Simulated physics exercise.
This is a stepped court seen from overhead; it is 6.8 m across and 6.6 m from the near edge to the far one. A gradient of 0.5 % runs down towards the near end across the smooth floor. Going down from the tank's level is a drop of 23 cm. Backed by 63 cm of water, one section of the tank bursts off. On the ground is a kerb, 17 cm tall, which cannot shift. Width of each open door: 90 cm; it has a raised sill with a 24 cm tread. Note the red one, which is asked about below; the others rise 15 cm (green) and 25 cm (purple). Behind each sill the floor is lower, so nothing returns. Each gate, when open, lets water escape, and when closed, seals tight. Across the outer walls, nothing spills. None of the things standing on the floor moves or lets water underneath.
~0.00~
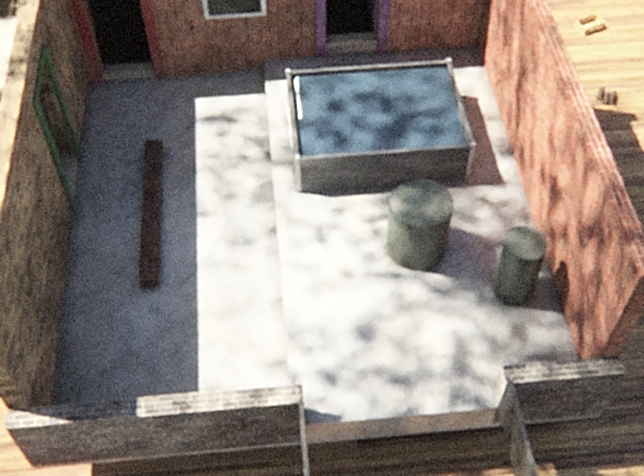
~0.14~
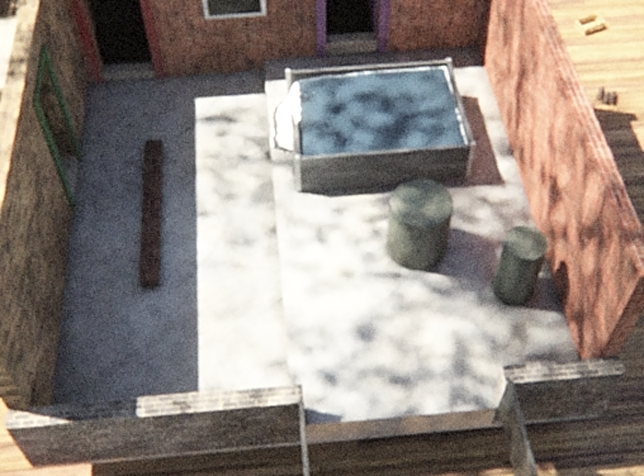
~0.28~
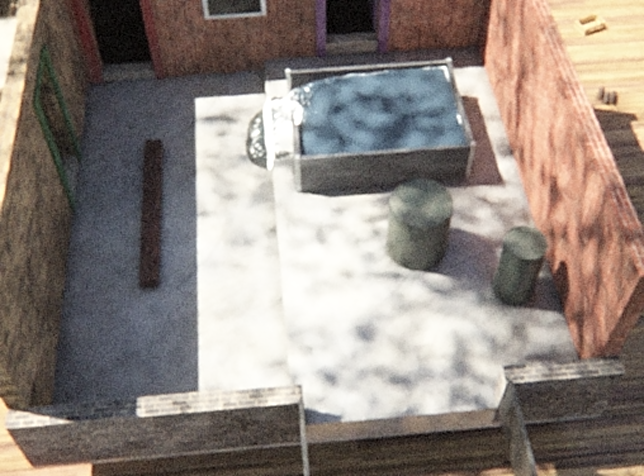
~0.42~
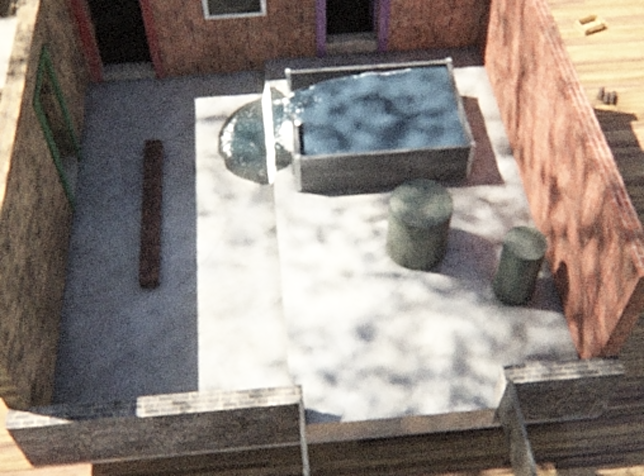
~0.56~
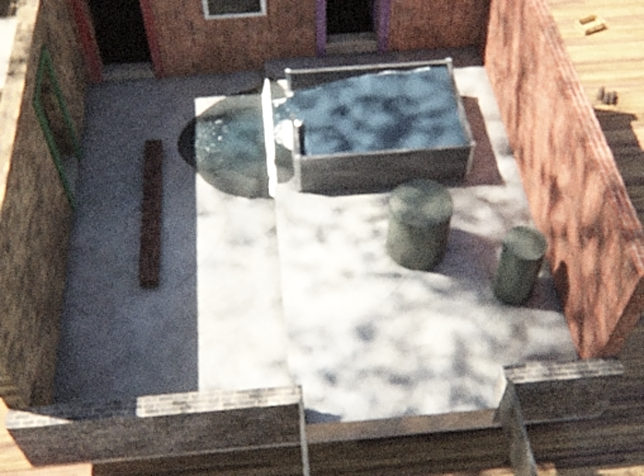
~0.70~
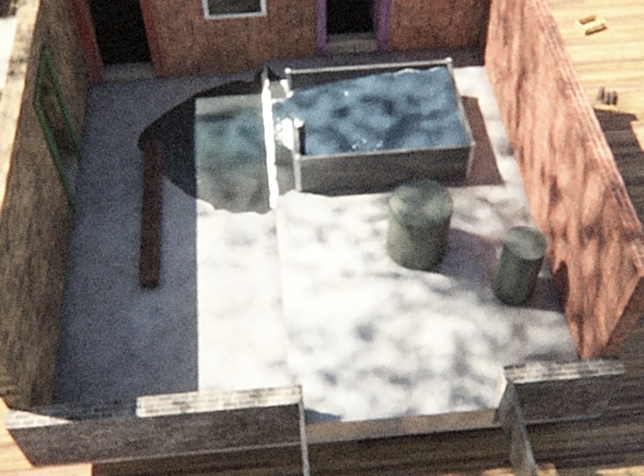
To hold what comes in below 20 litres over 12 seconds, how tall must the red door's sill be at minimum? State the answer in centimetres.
About 22 cm.
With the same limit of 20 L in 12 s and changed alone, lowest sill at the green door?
At the green door it takes roughly 10.5 centimetres.
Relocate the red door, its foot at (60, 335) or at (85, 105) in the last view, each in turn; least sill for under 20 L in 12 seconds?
Around 12.5 and 31 cm respectively.
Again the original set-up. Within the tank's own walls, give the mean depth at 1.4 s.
About 48 cm.
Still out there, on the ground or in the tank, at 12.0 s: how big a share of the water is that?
I'd say near 98 per cent is still there.
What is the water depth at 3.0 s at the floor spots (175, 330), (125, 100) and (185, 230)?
Depths of roughly 3 cm, 20 cm and 7 cm, in that order.
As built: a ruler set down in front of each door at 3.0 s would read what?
Green door: 13 cm; red door: 27 cm; purple door: 0 cm.
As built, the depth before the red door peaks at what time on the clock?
Around 3.0 seconds.
After 1.4 s water covers 20 % of the floor, deepest (34 cm) near (281, 122); 7 cm at the red door, 0 litres in over its 15 cm sill.
After 3.0 s water covers 40 % of the floor, deepest (30 cm) near (138, 127); 27 cm at the red door, 31 litres in over its 15 cm sill.
After 12.0 s water covers 50 % of the floor, deepest (20 cm) near (266, 419); 9 cm at the red door, 76 litres in over its 15 cm sill.
At the red door as built, the water arrived by 1.3 s and peaked near 27 cm at 3.0 s.
Run again over the same 12 s with other heights there, 38 litres in over 19 cm, 9 litres over 26 cm. The limit of 20 litres is kept from about 22 cm up.
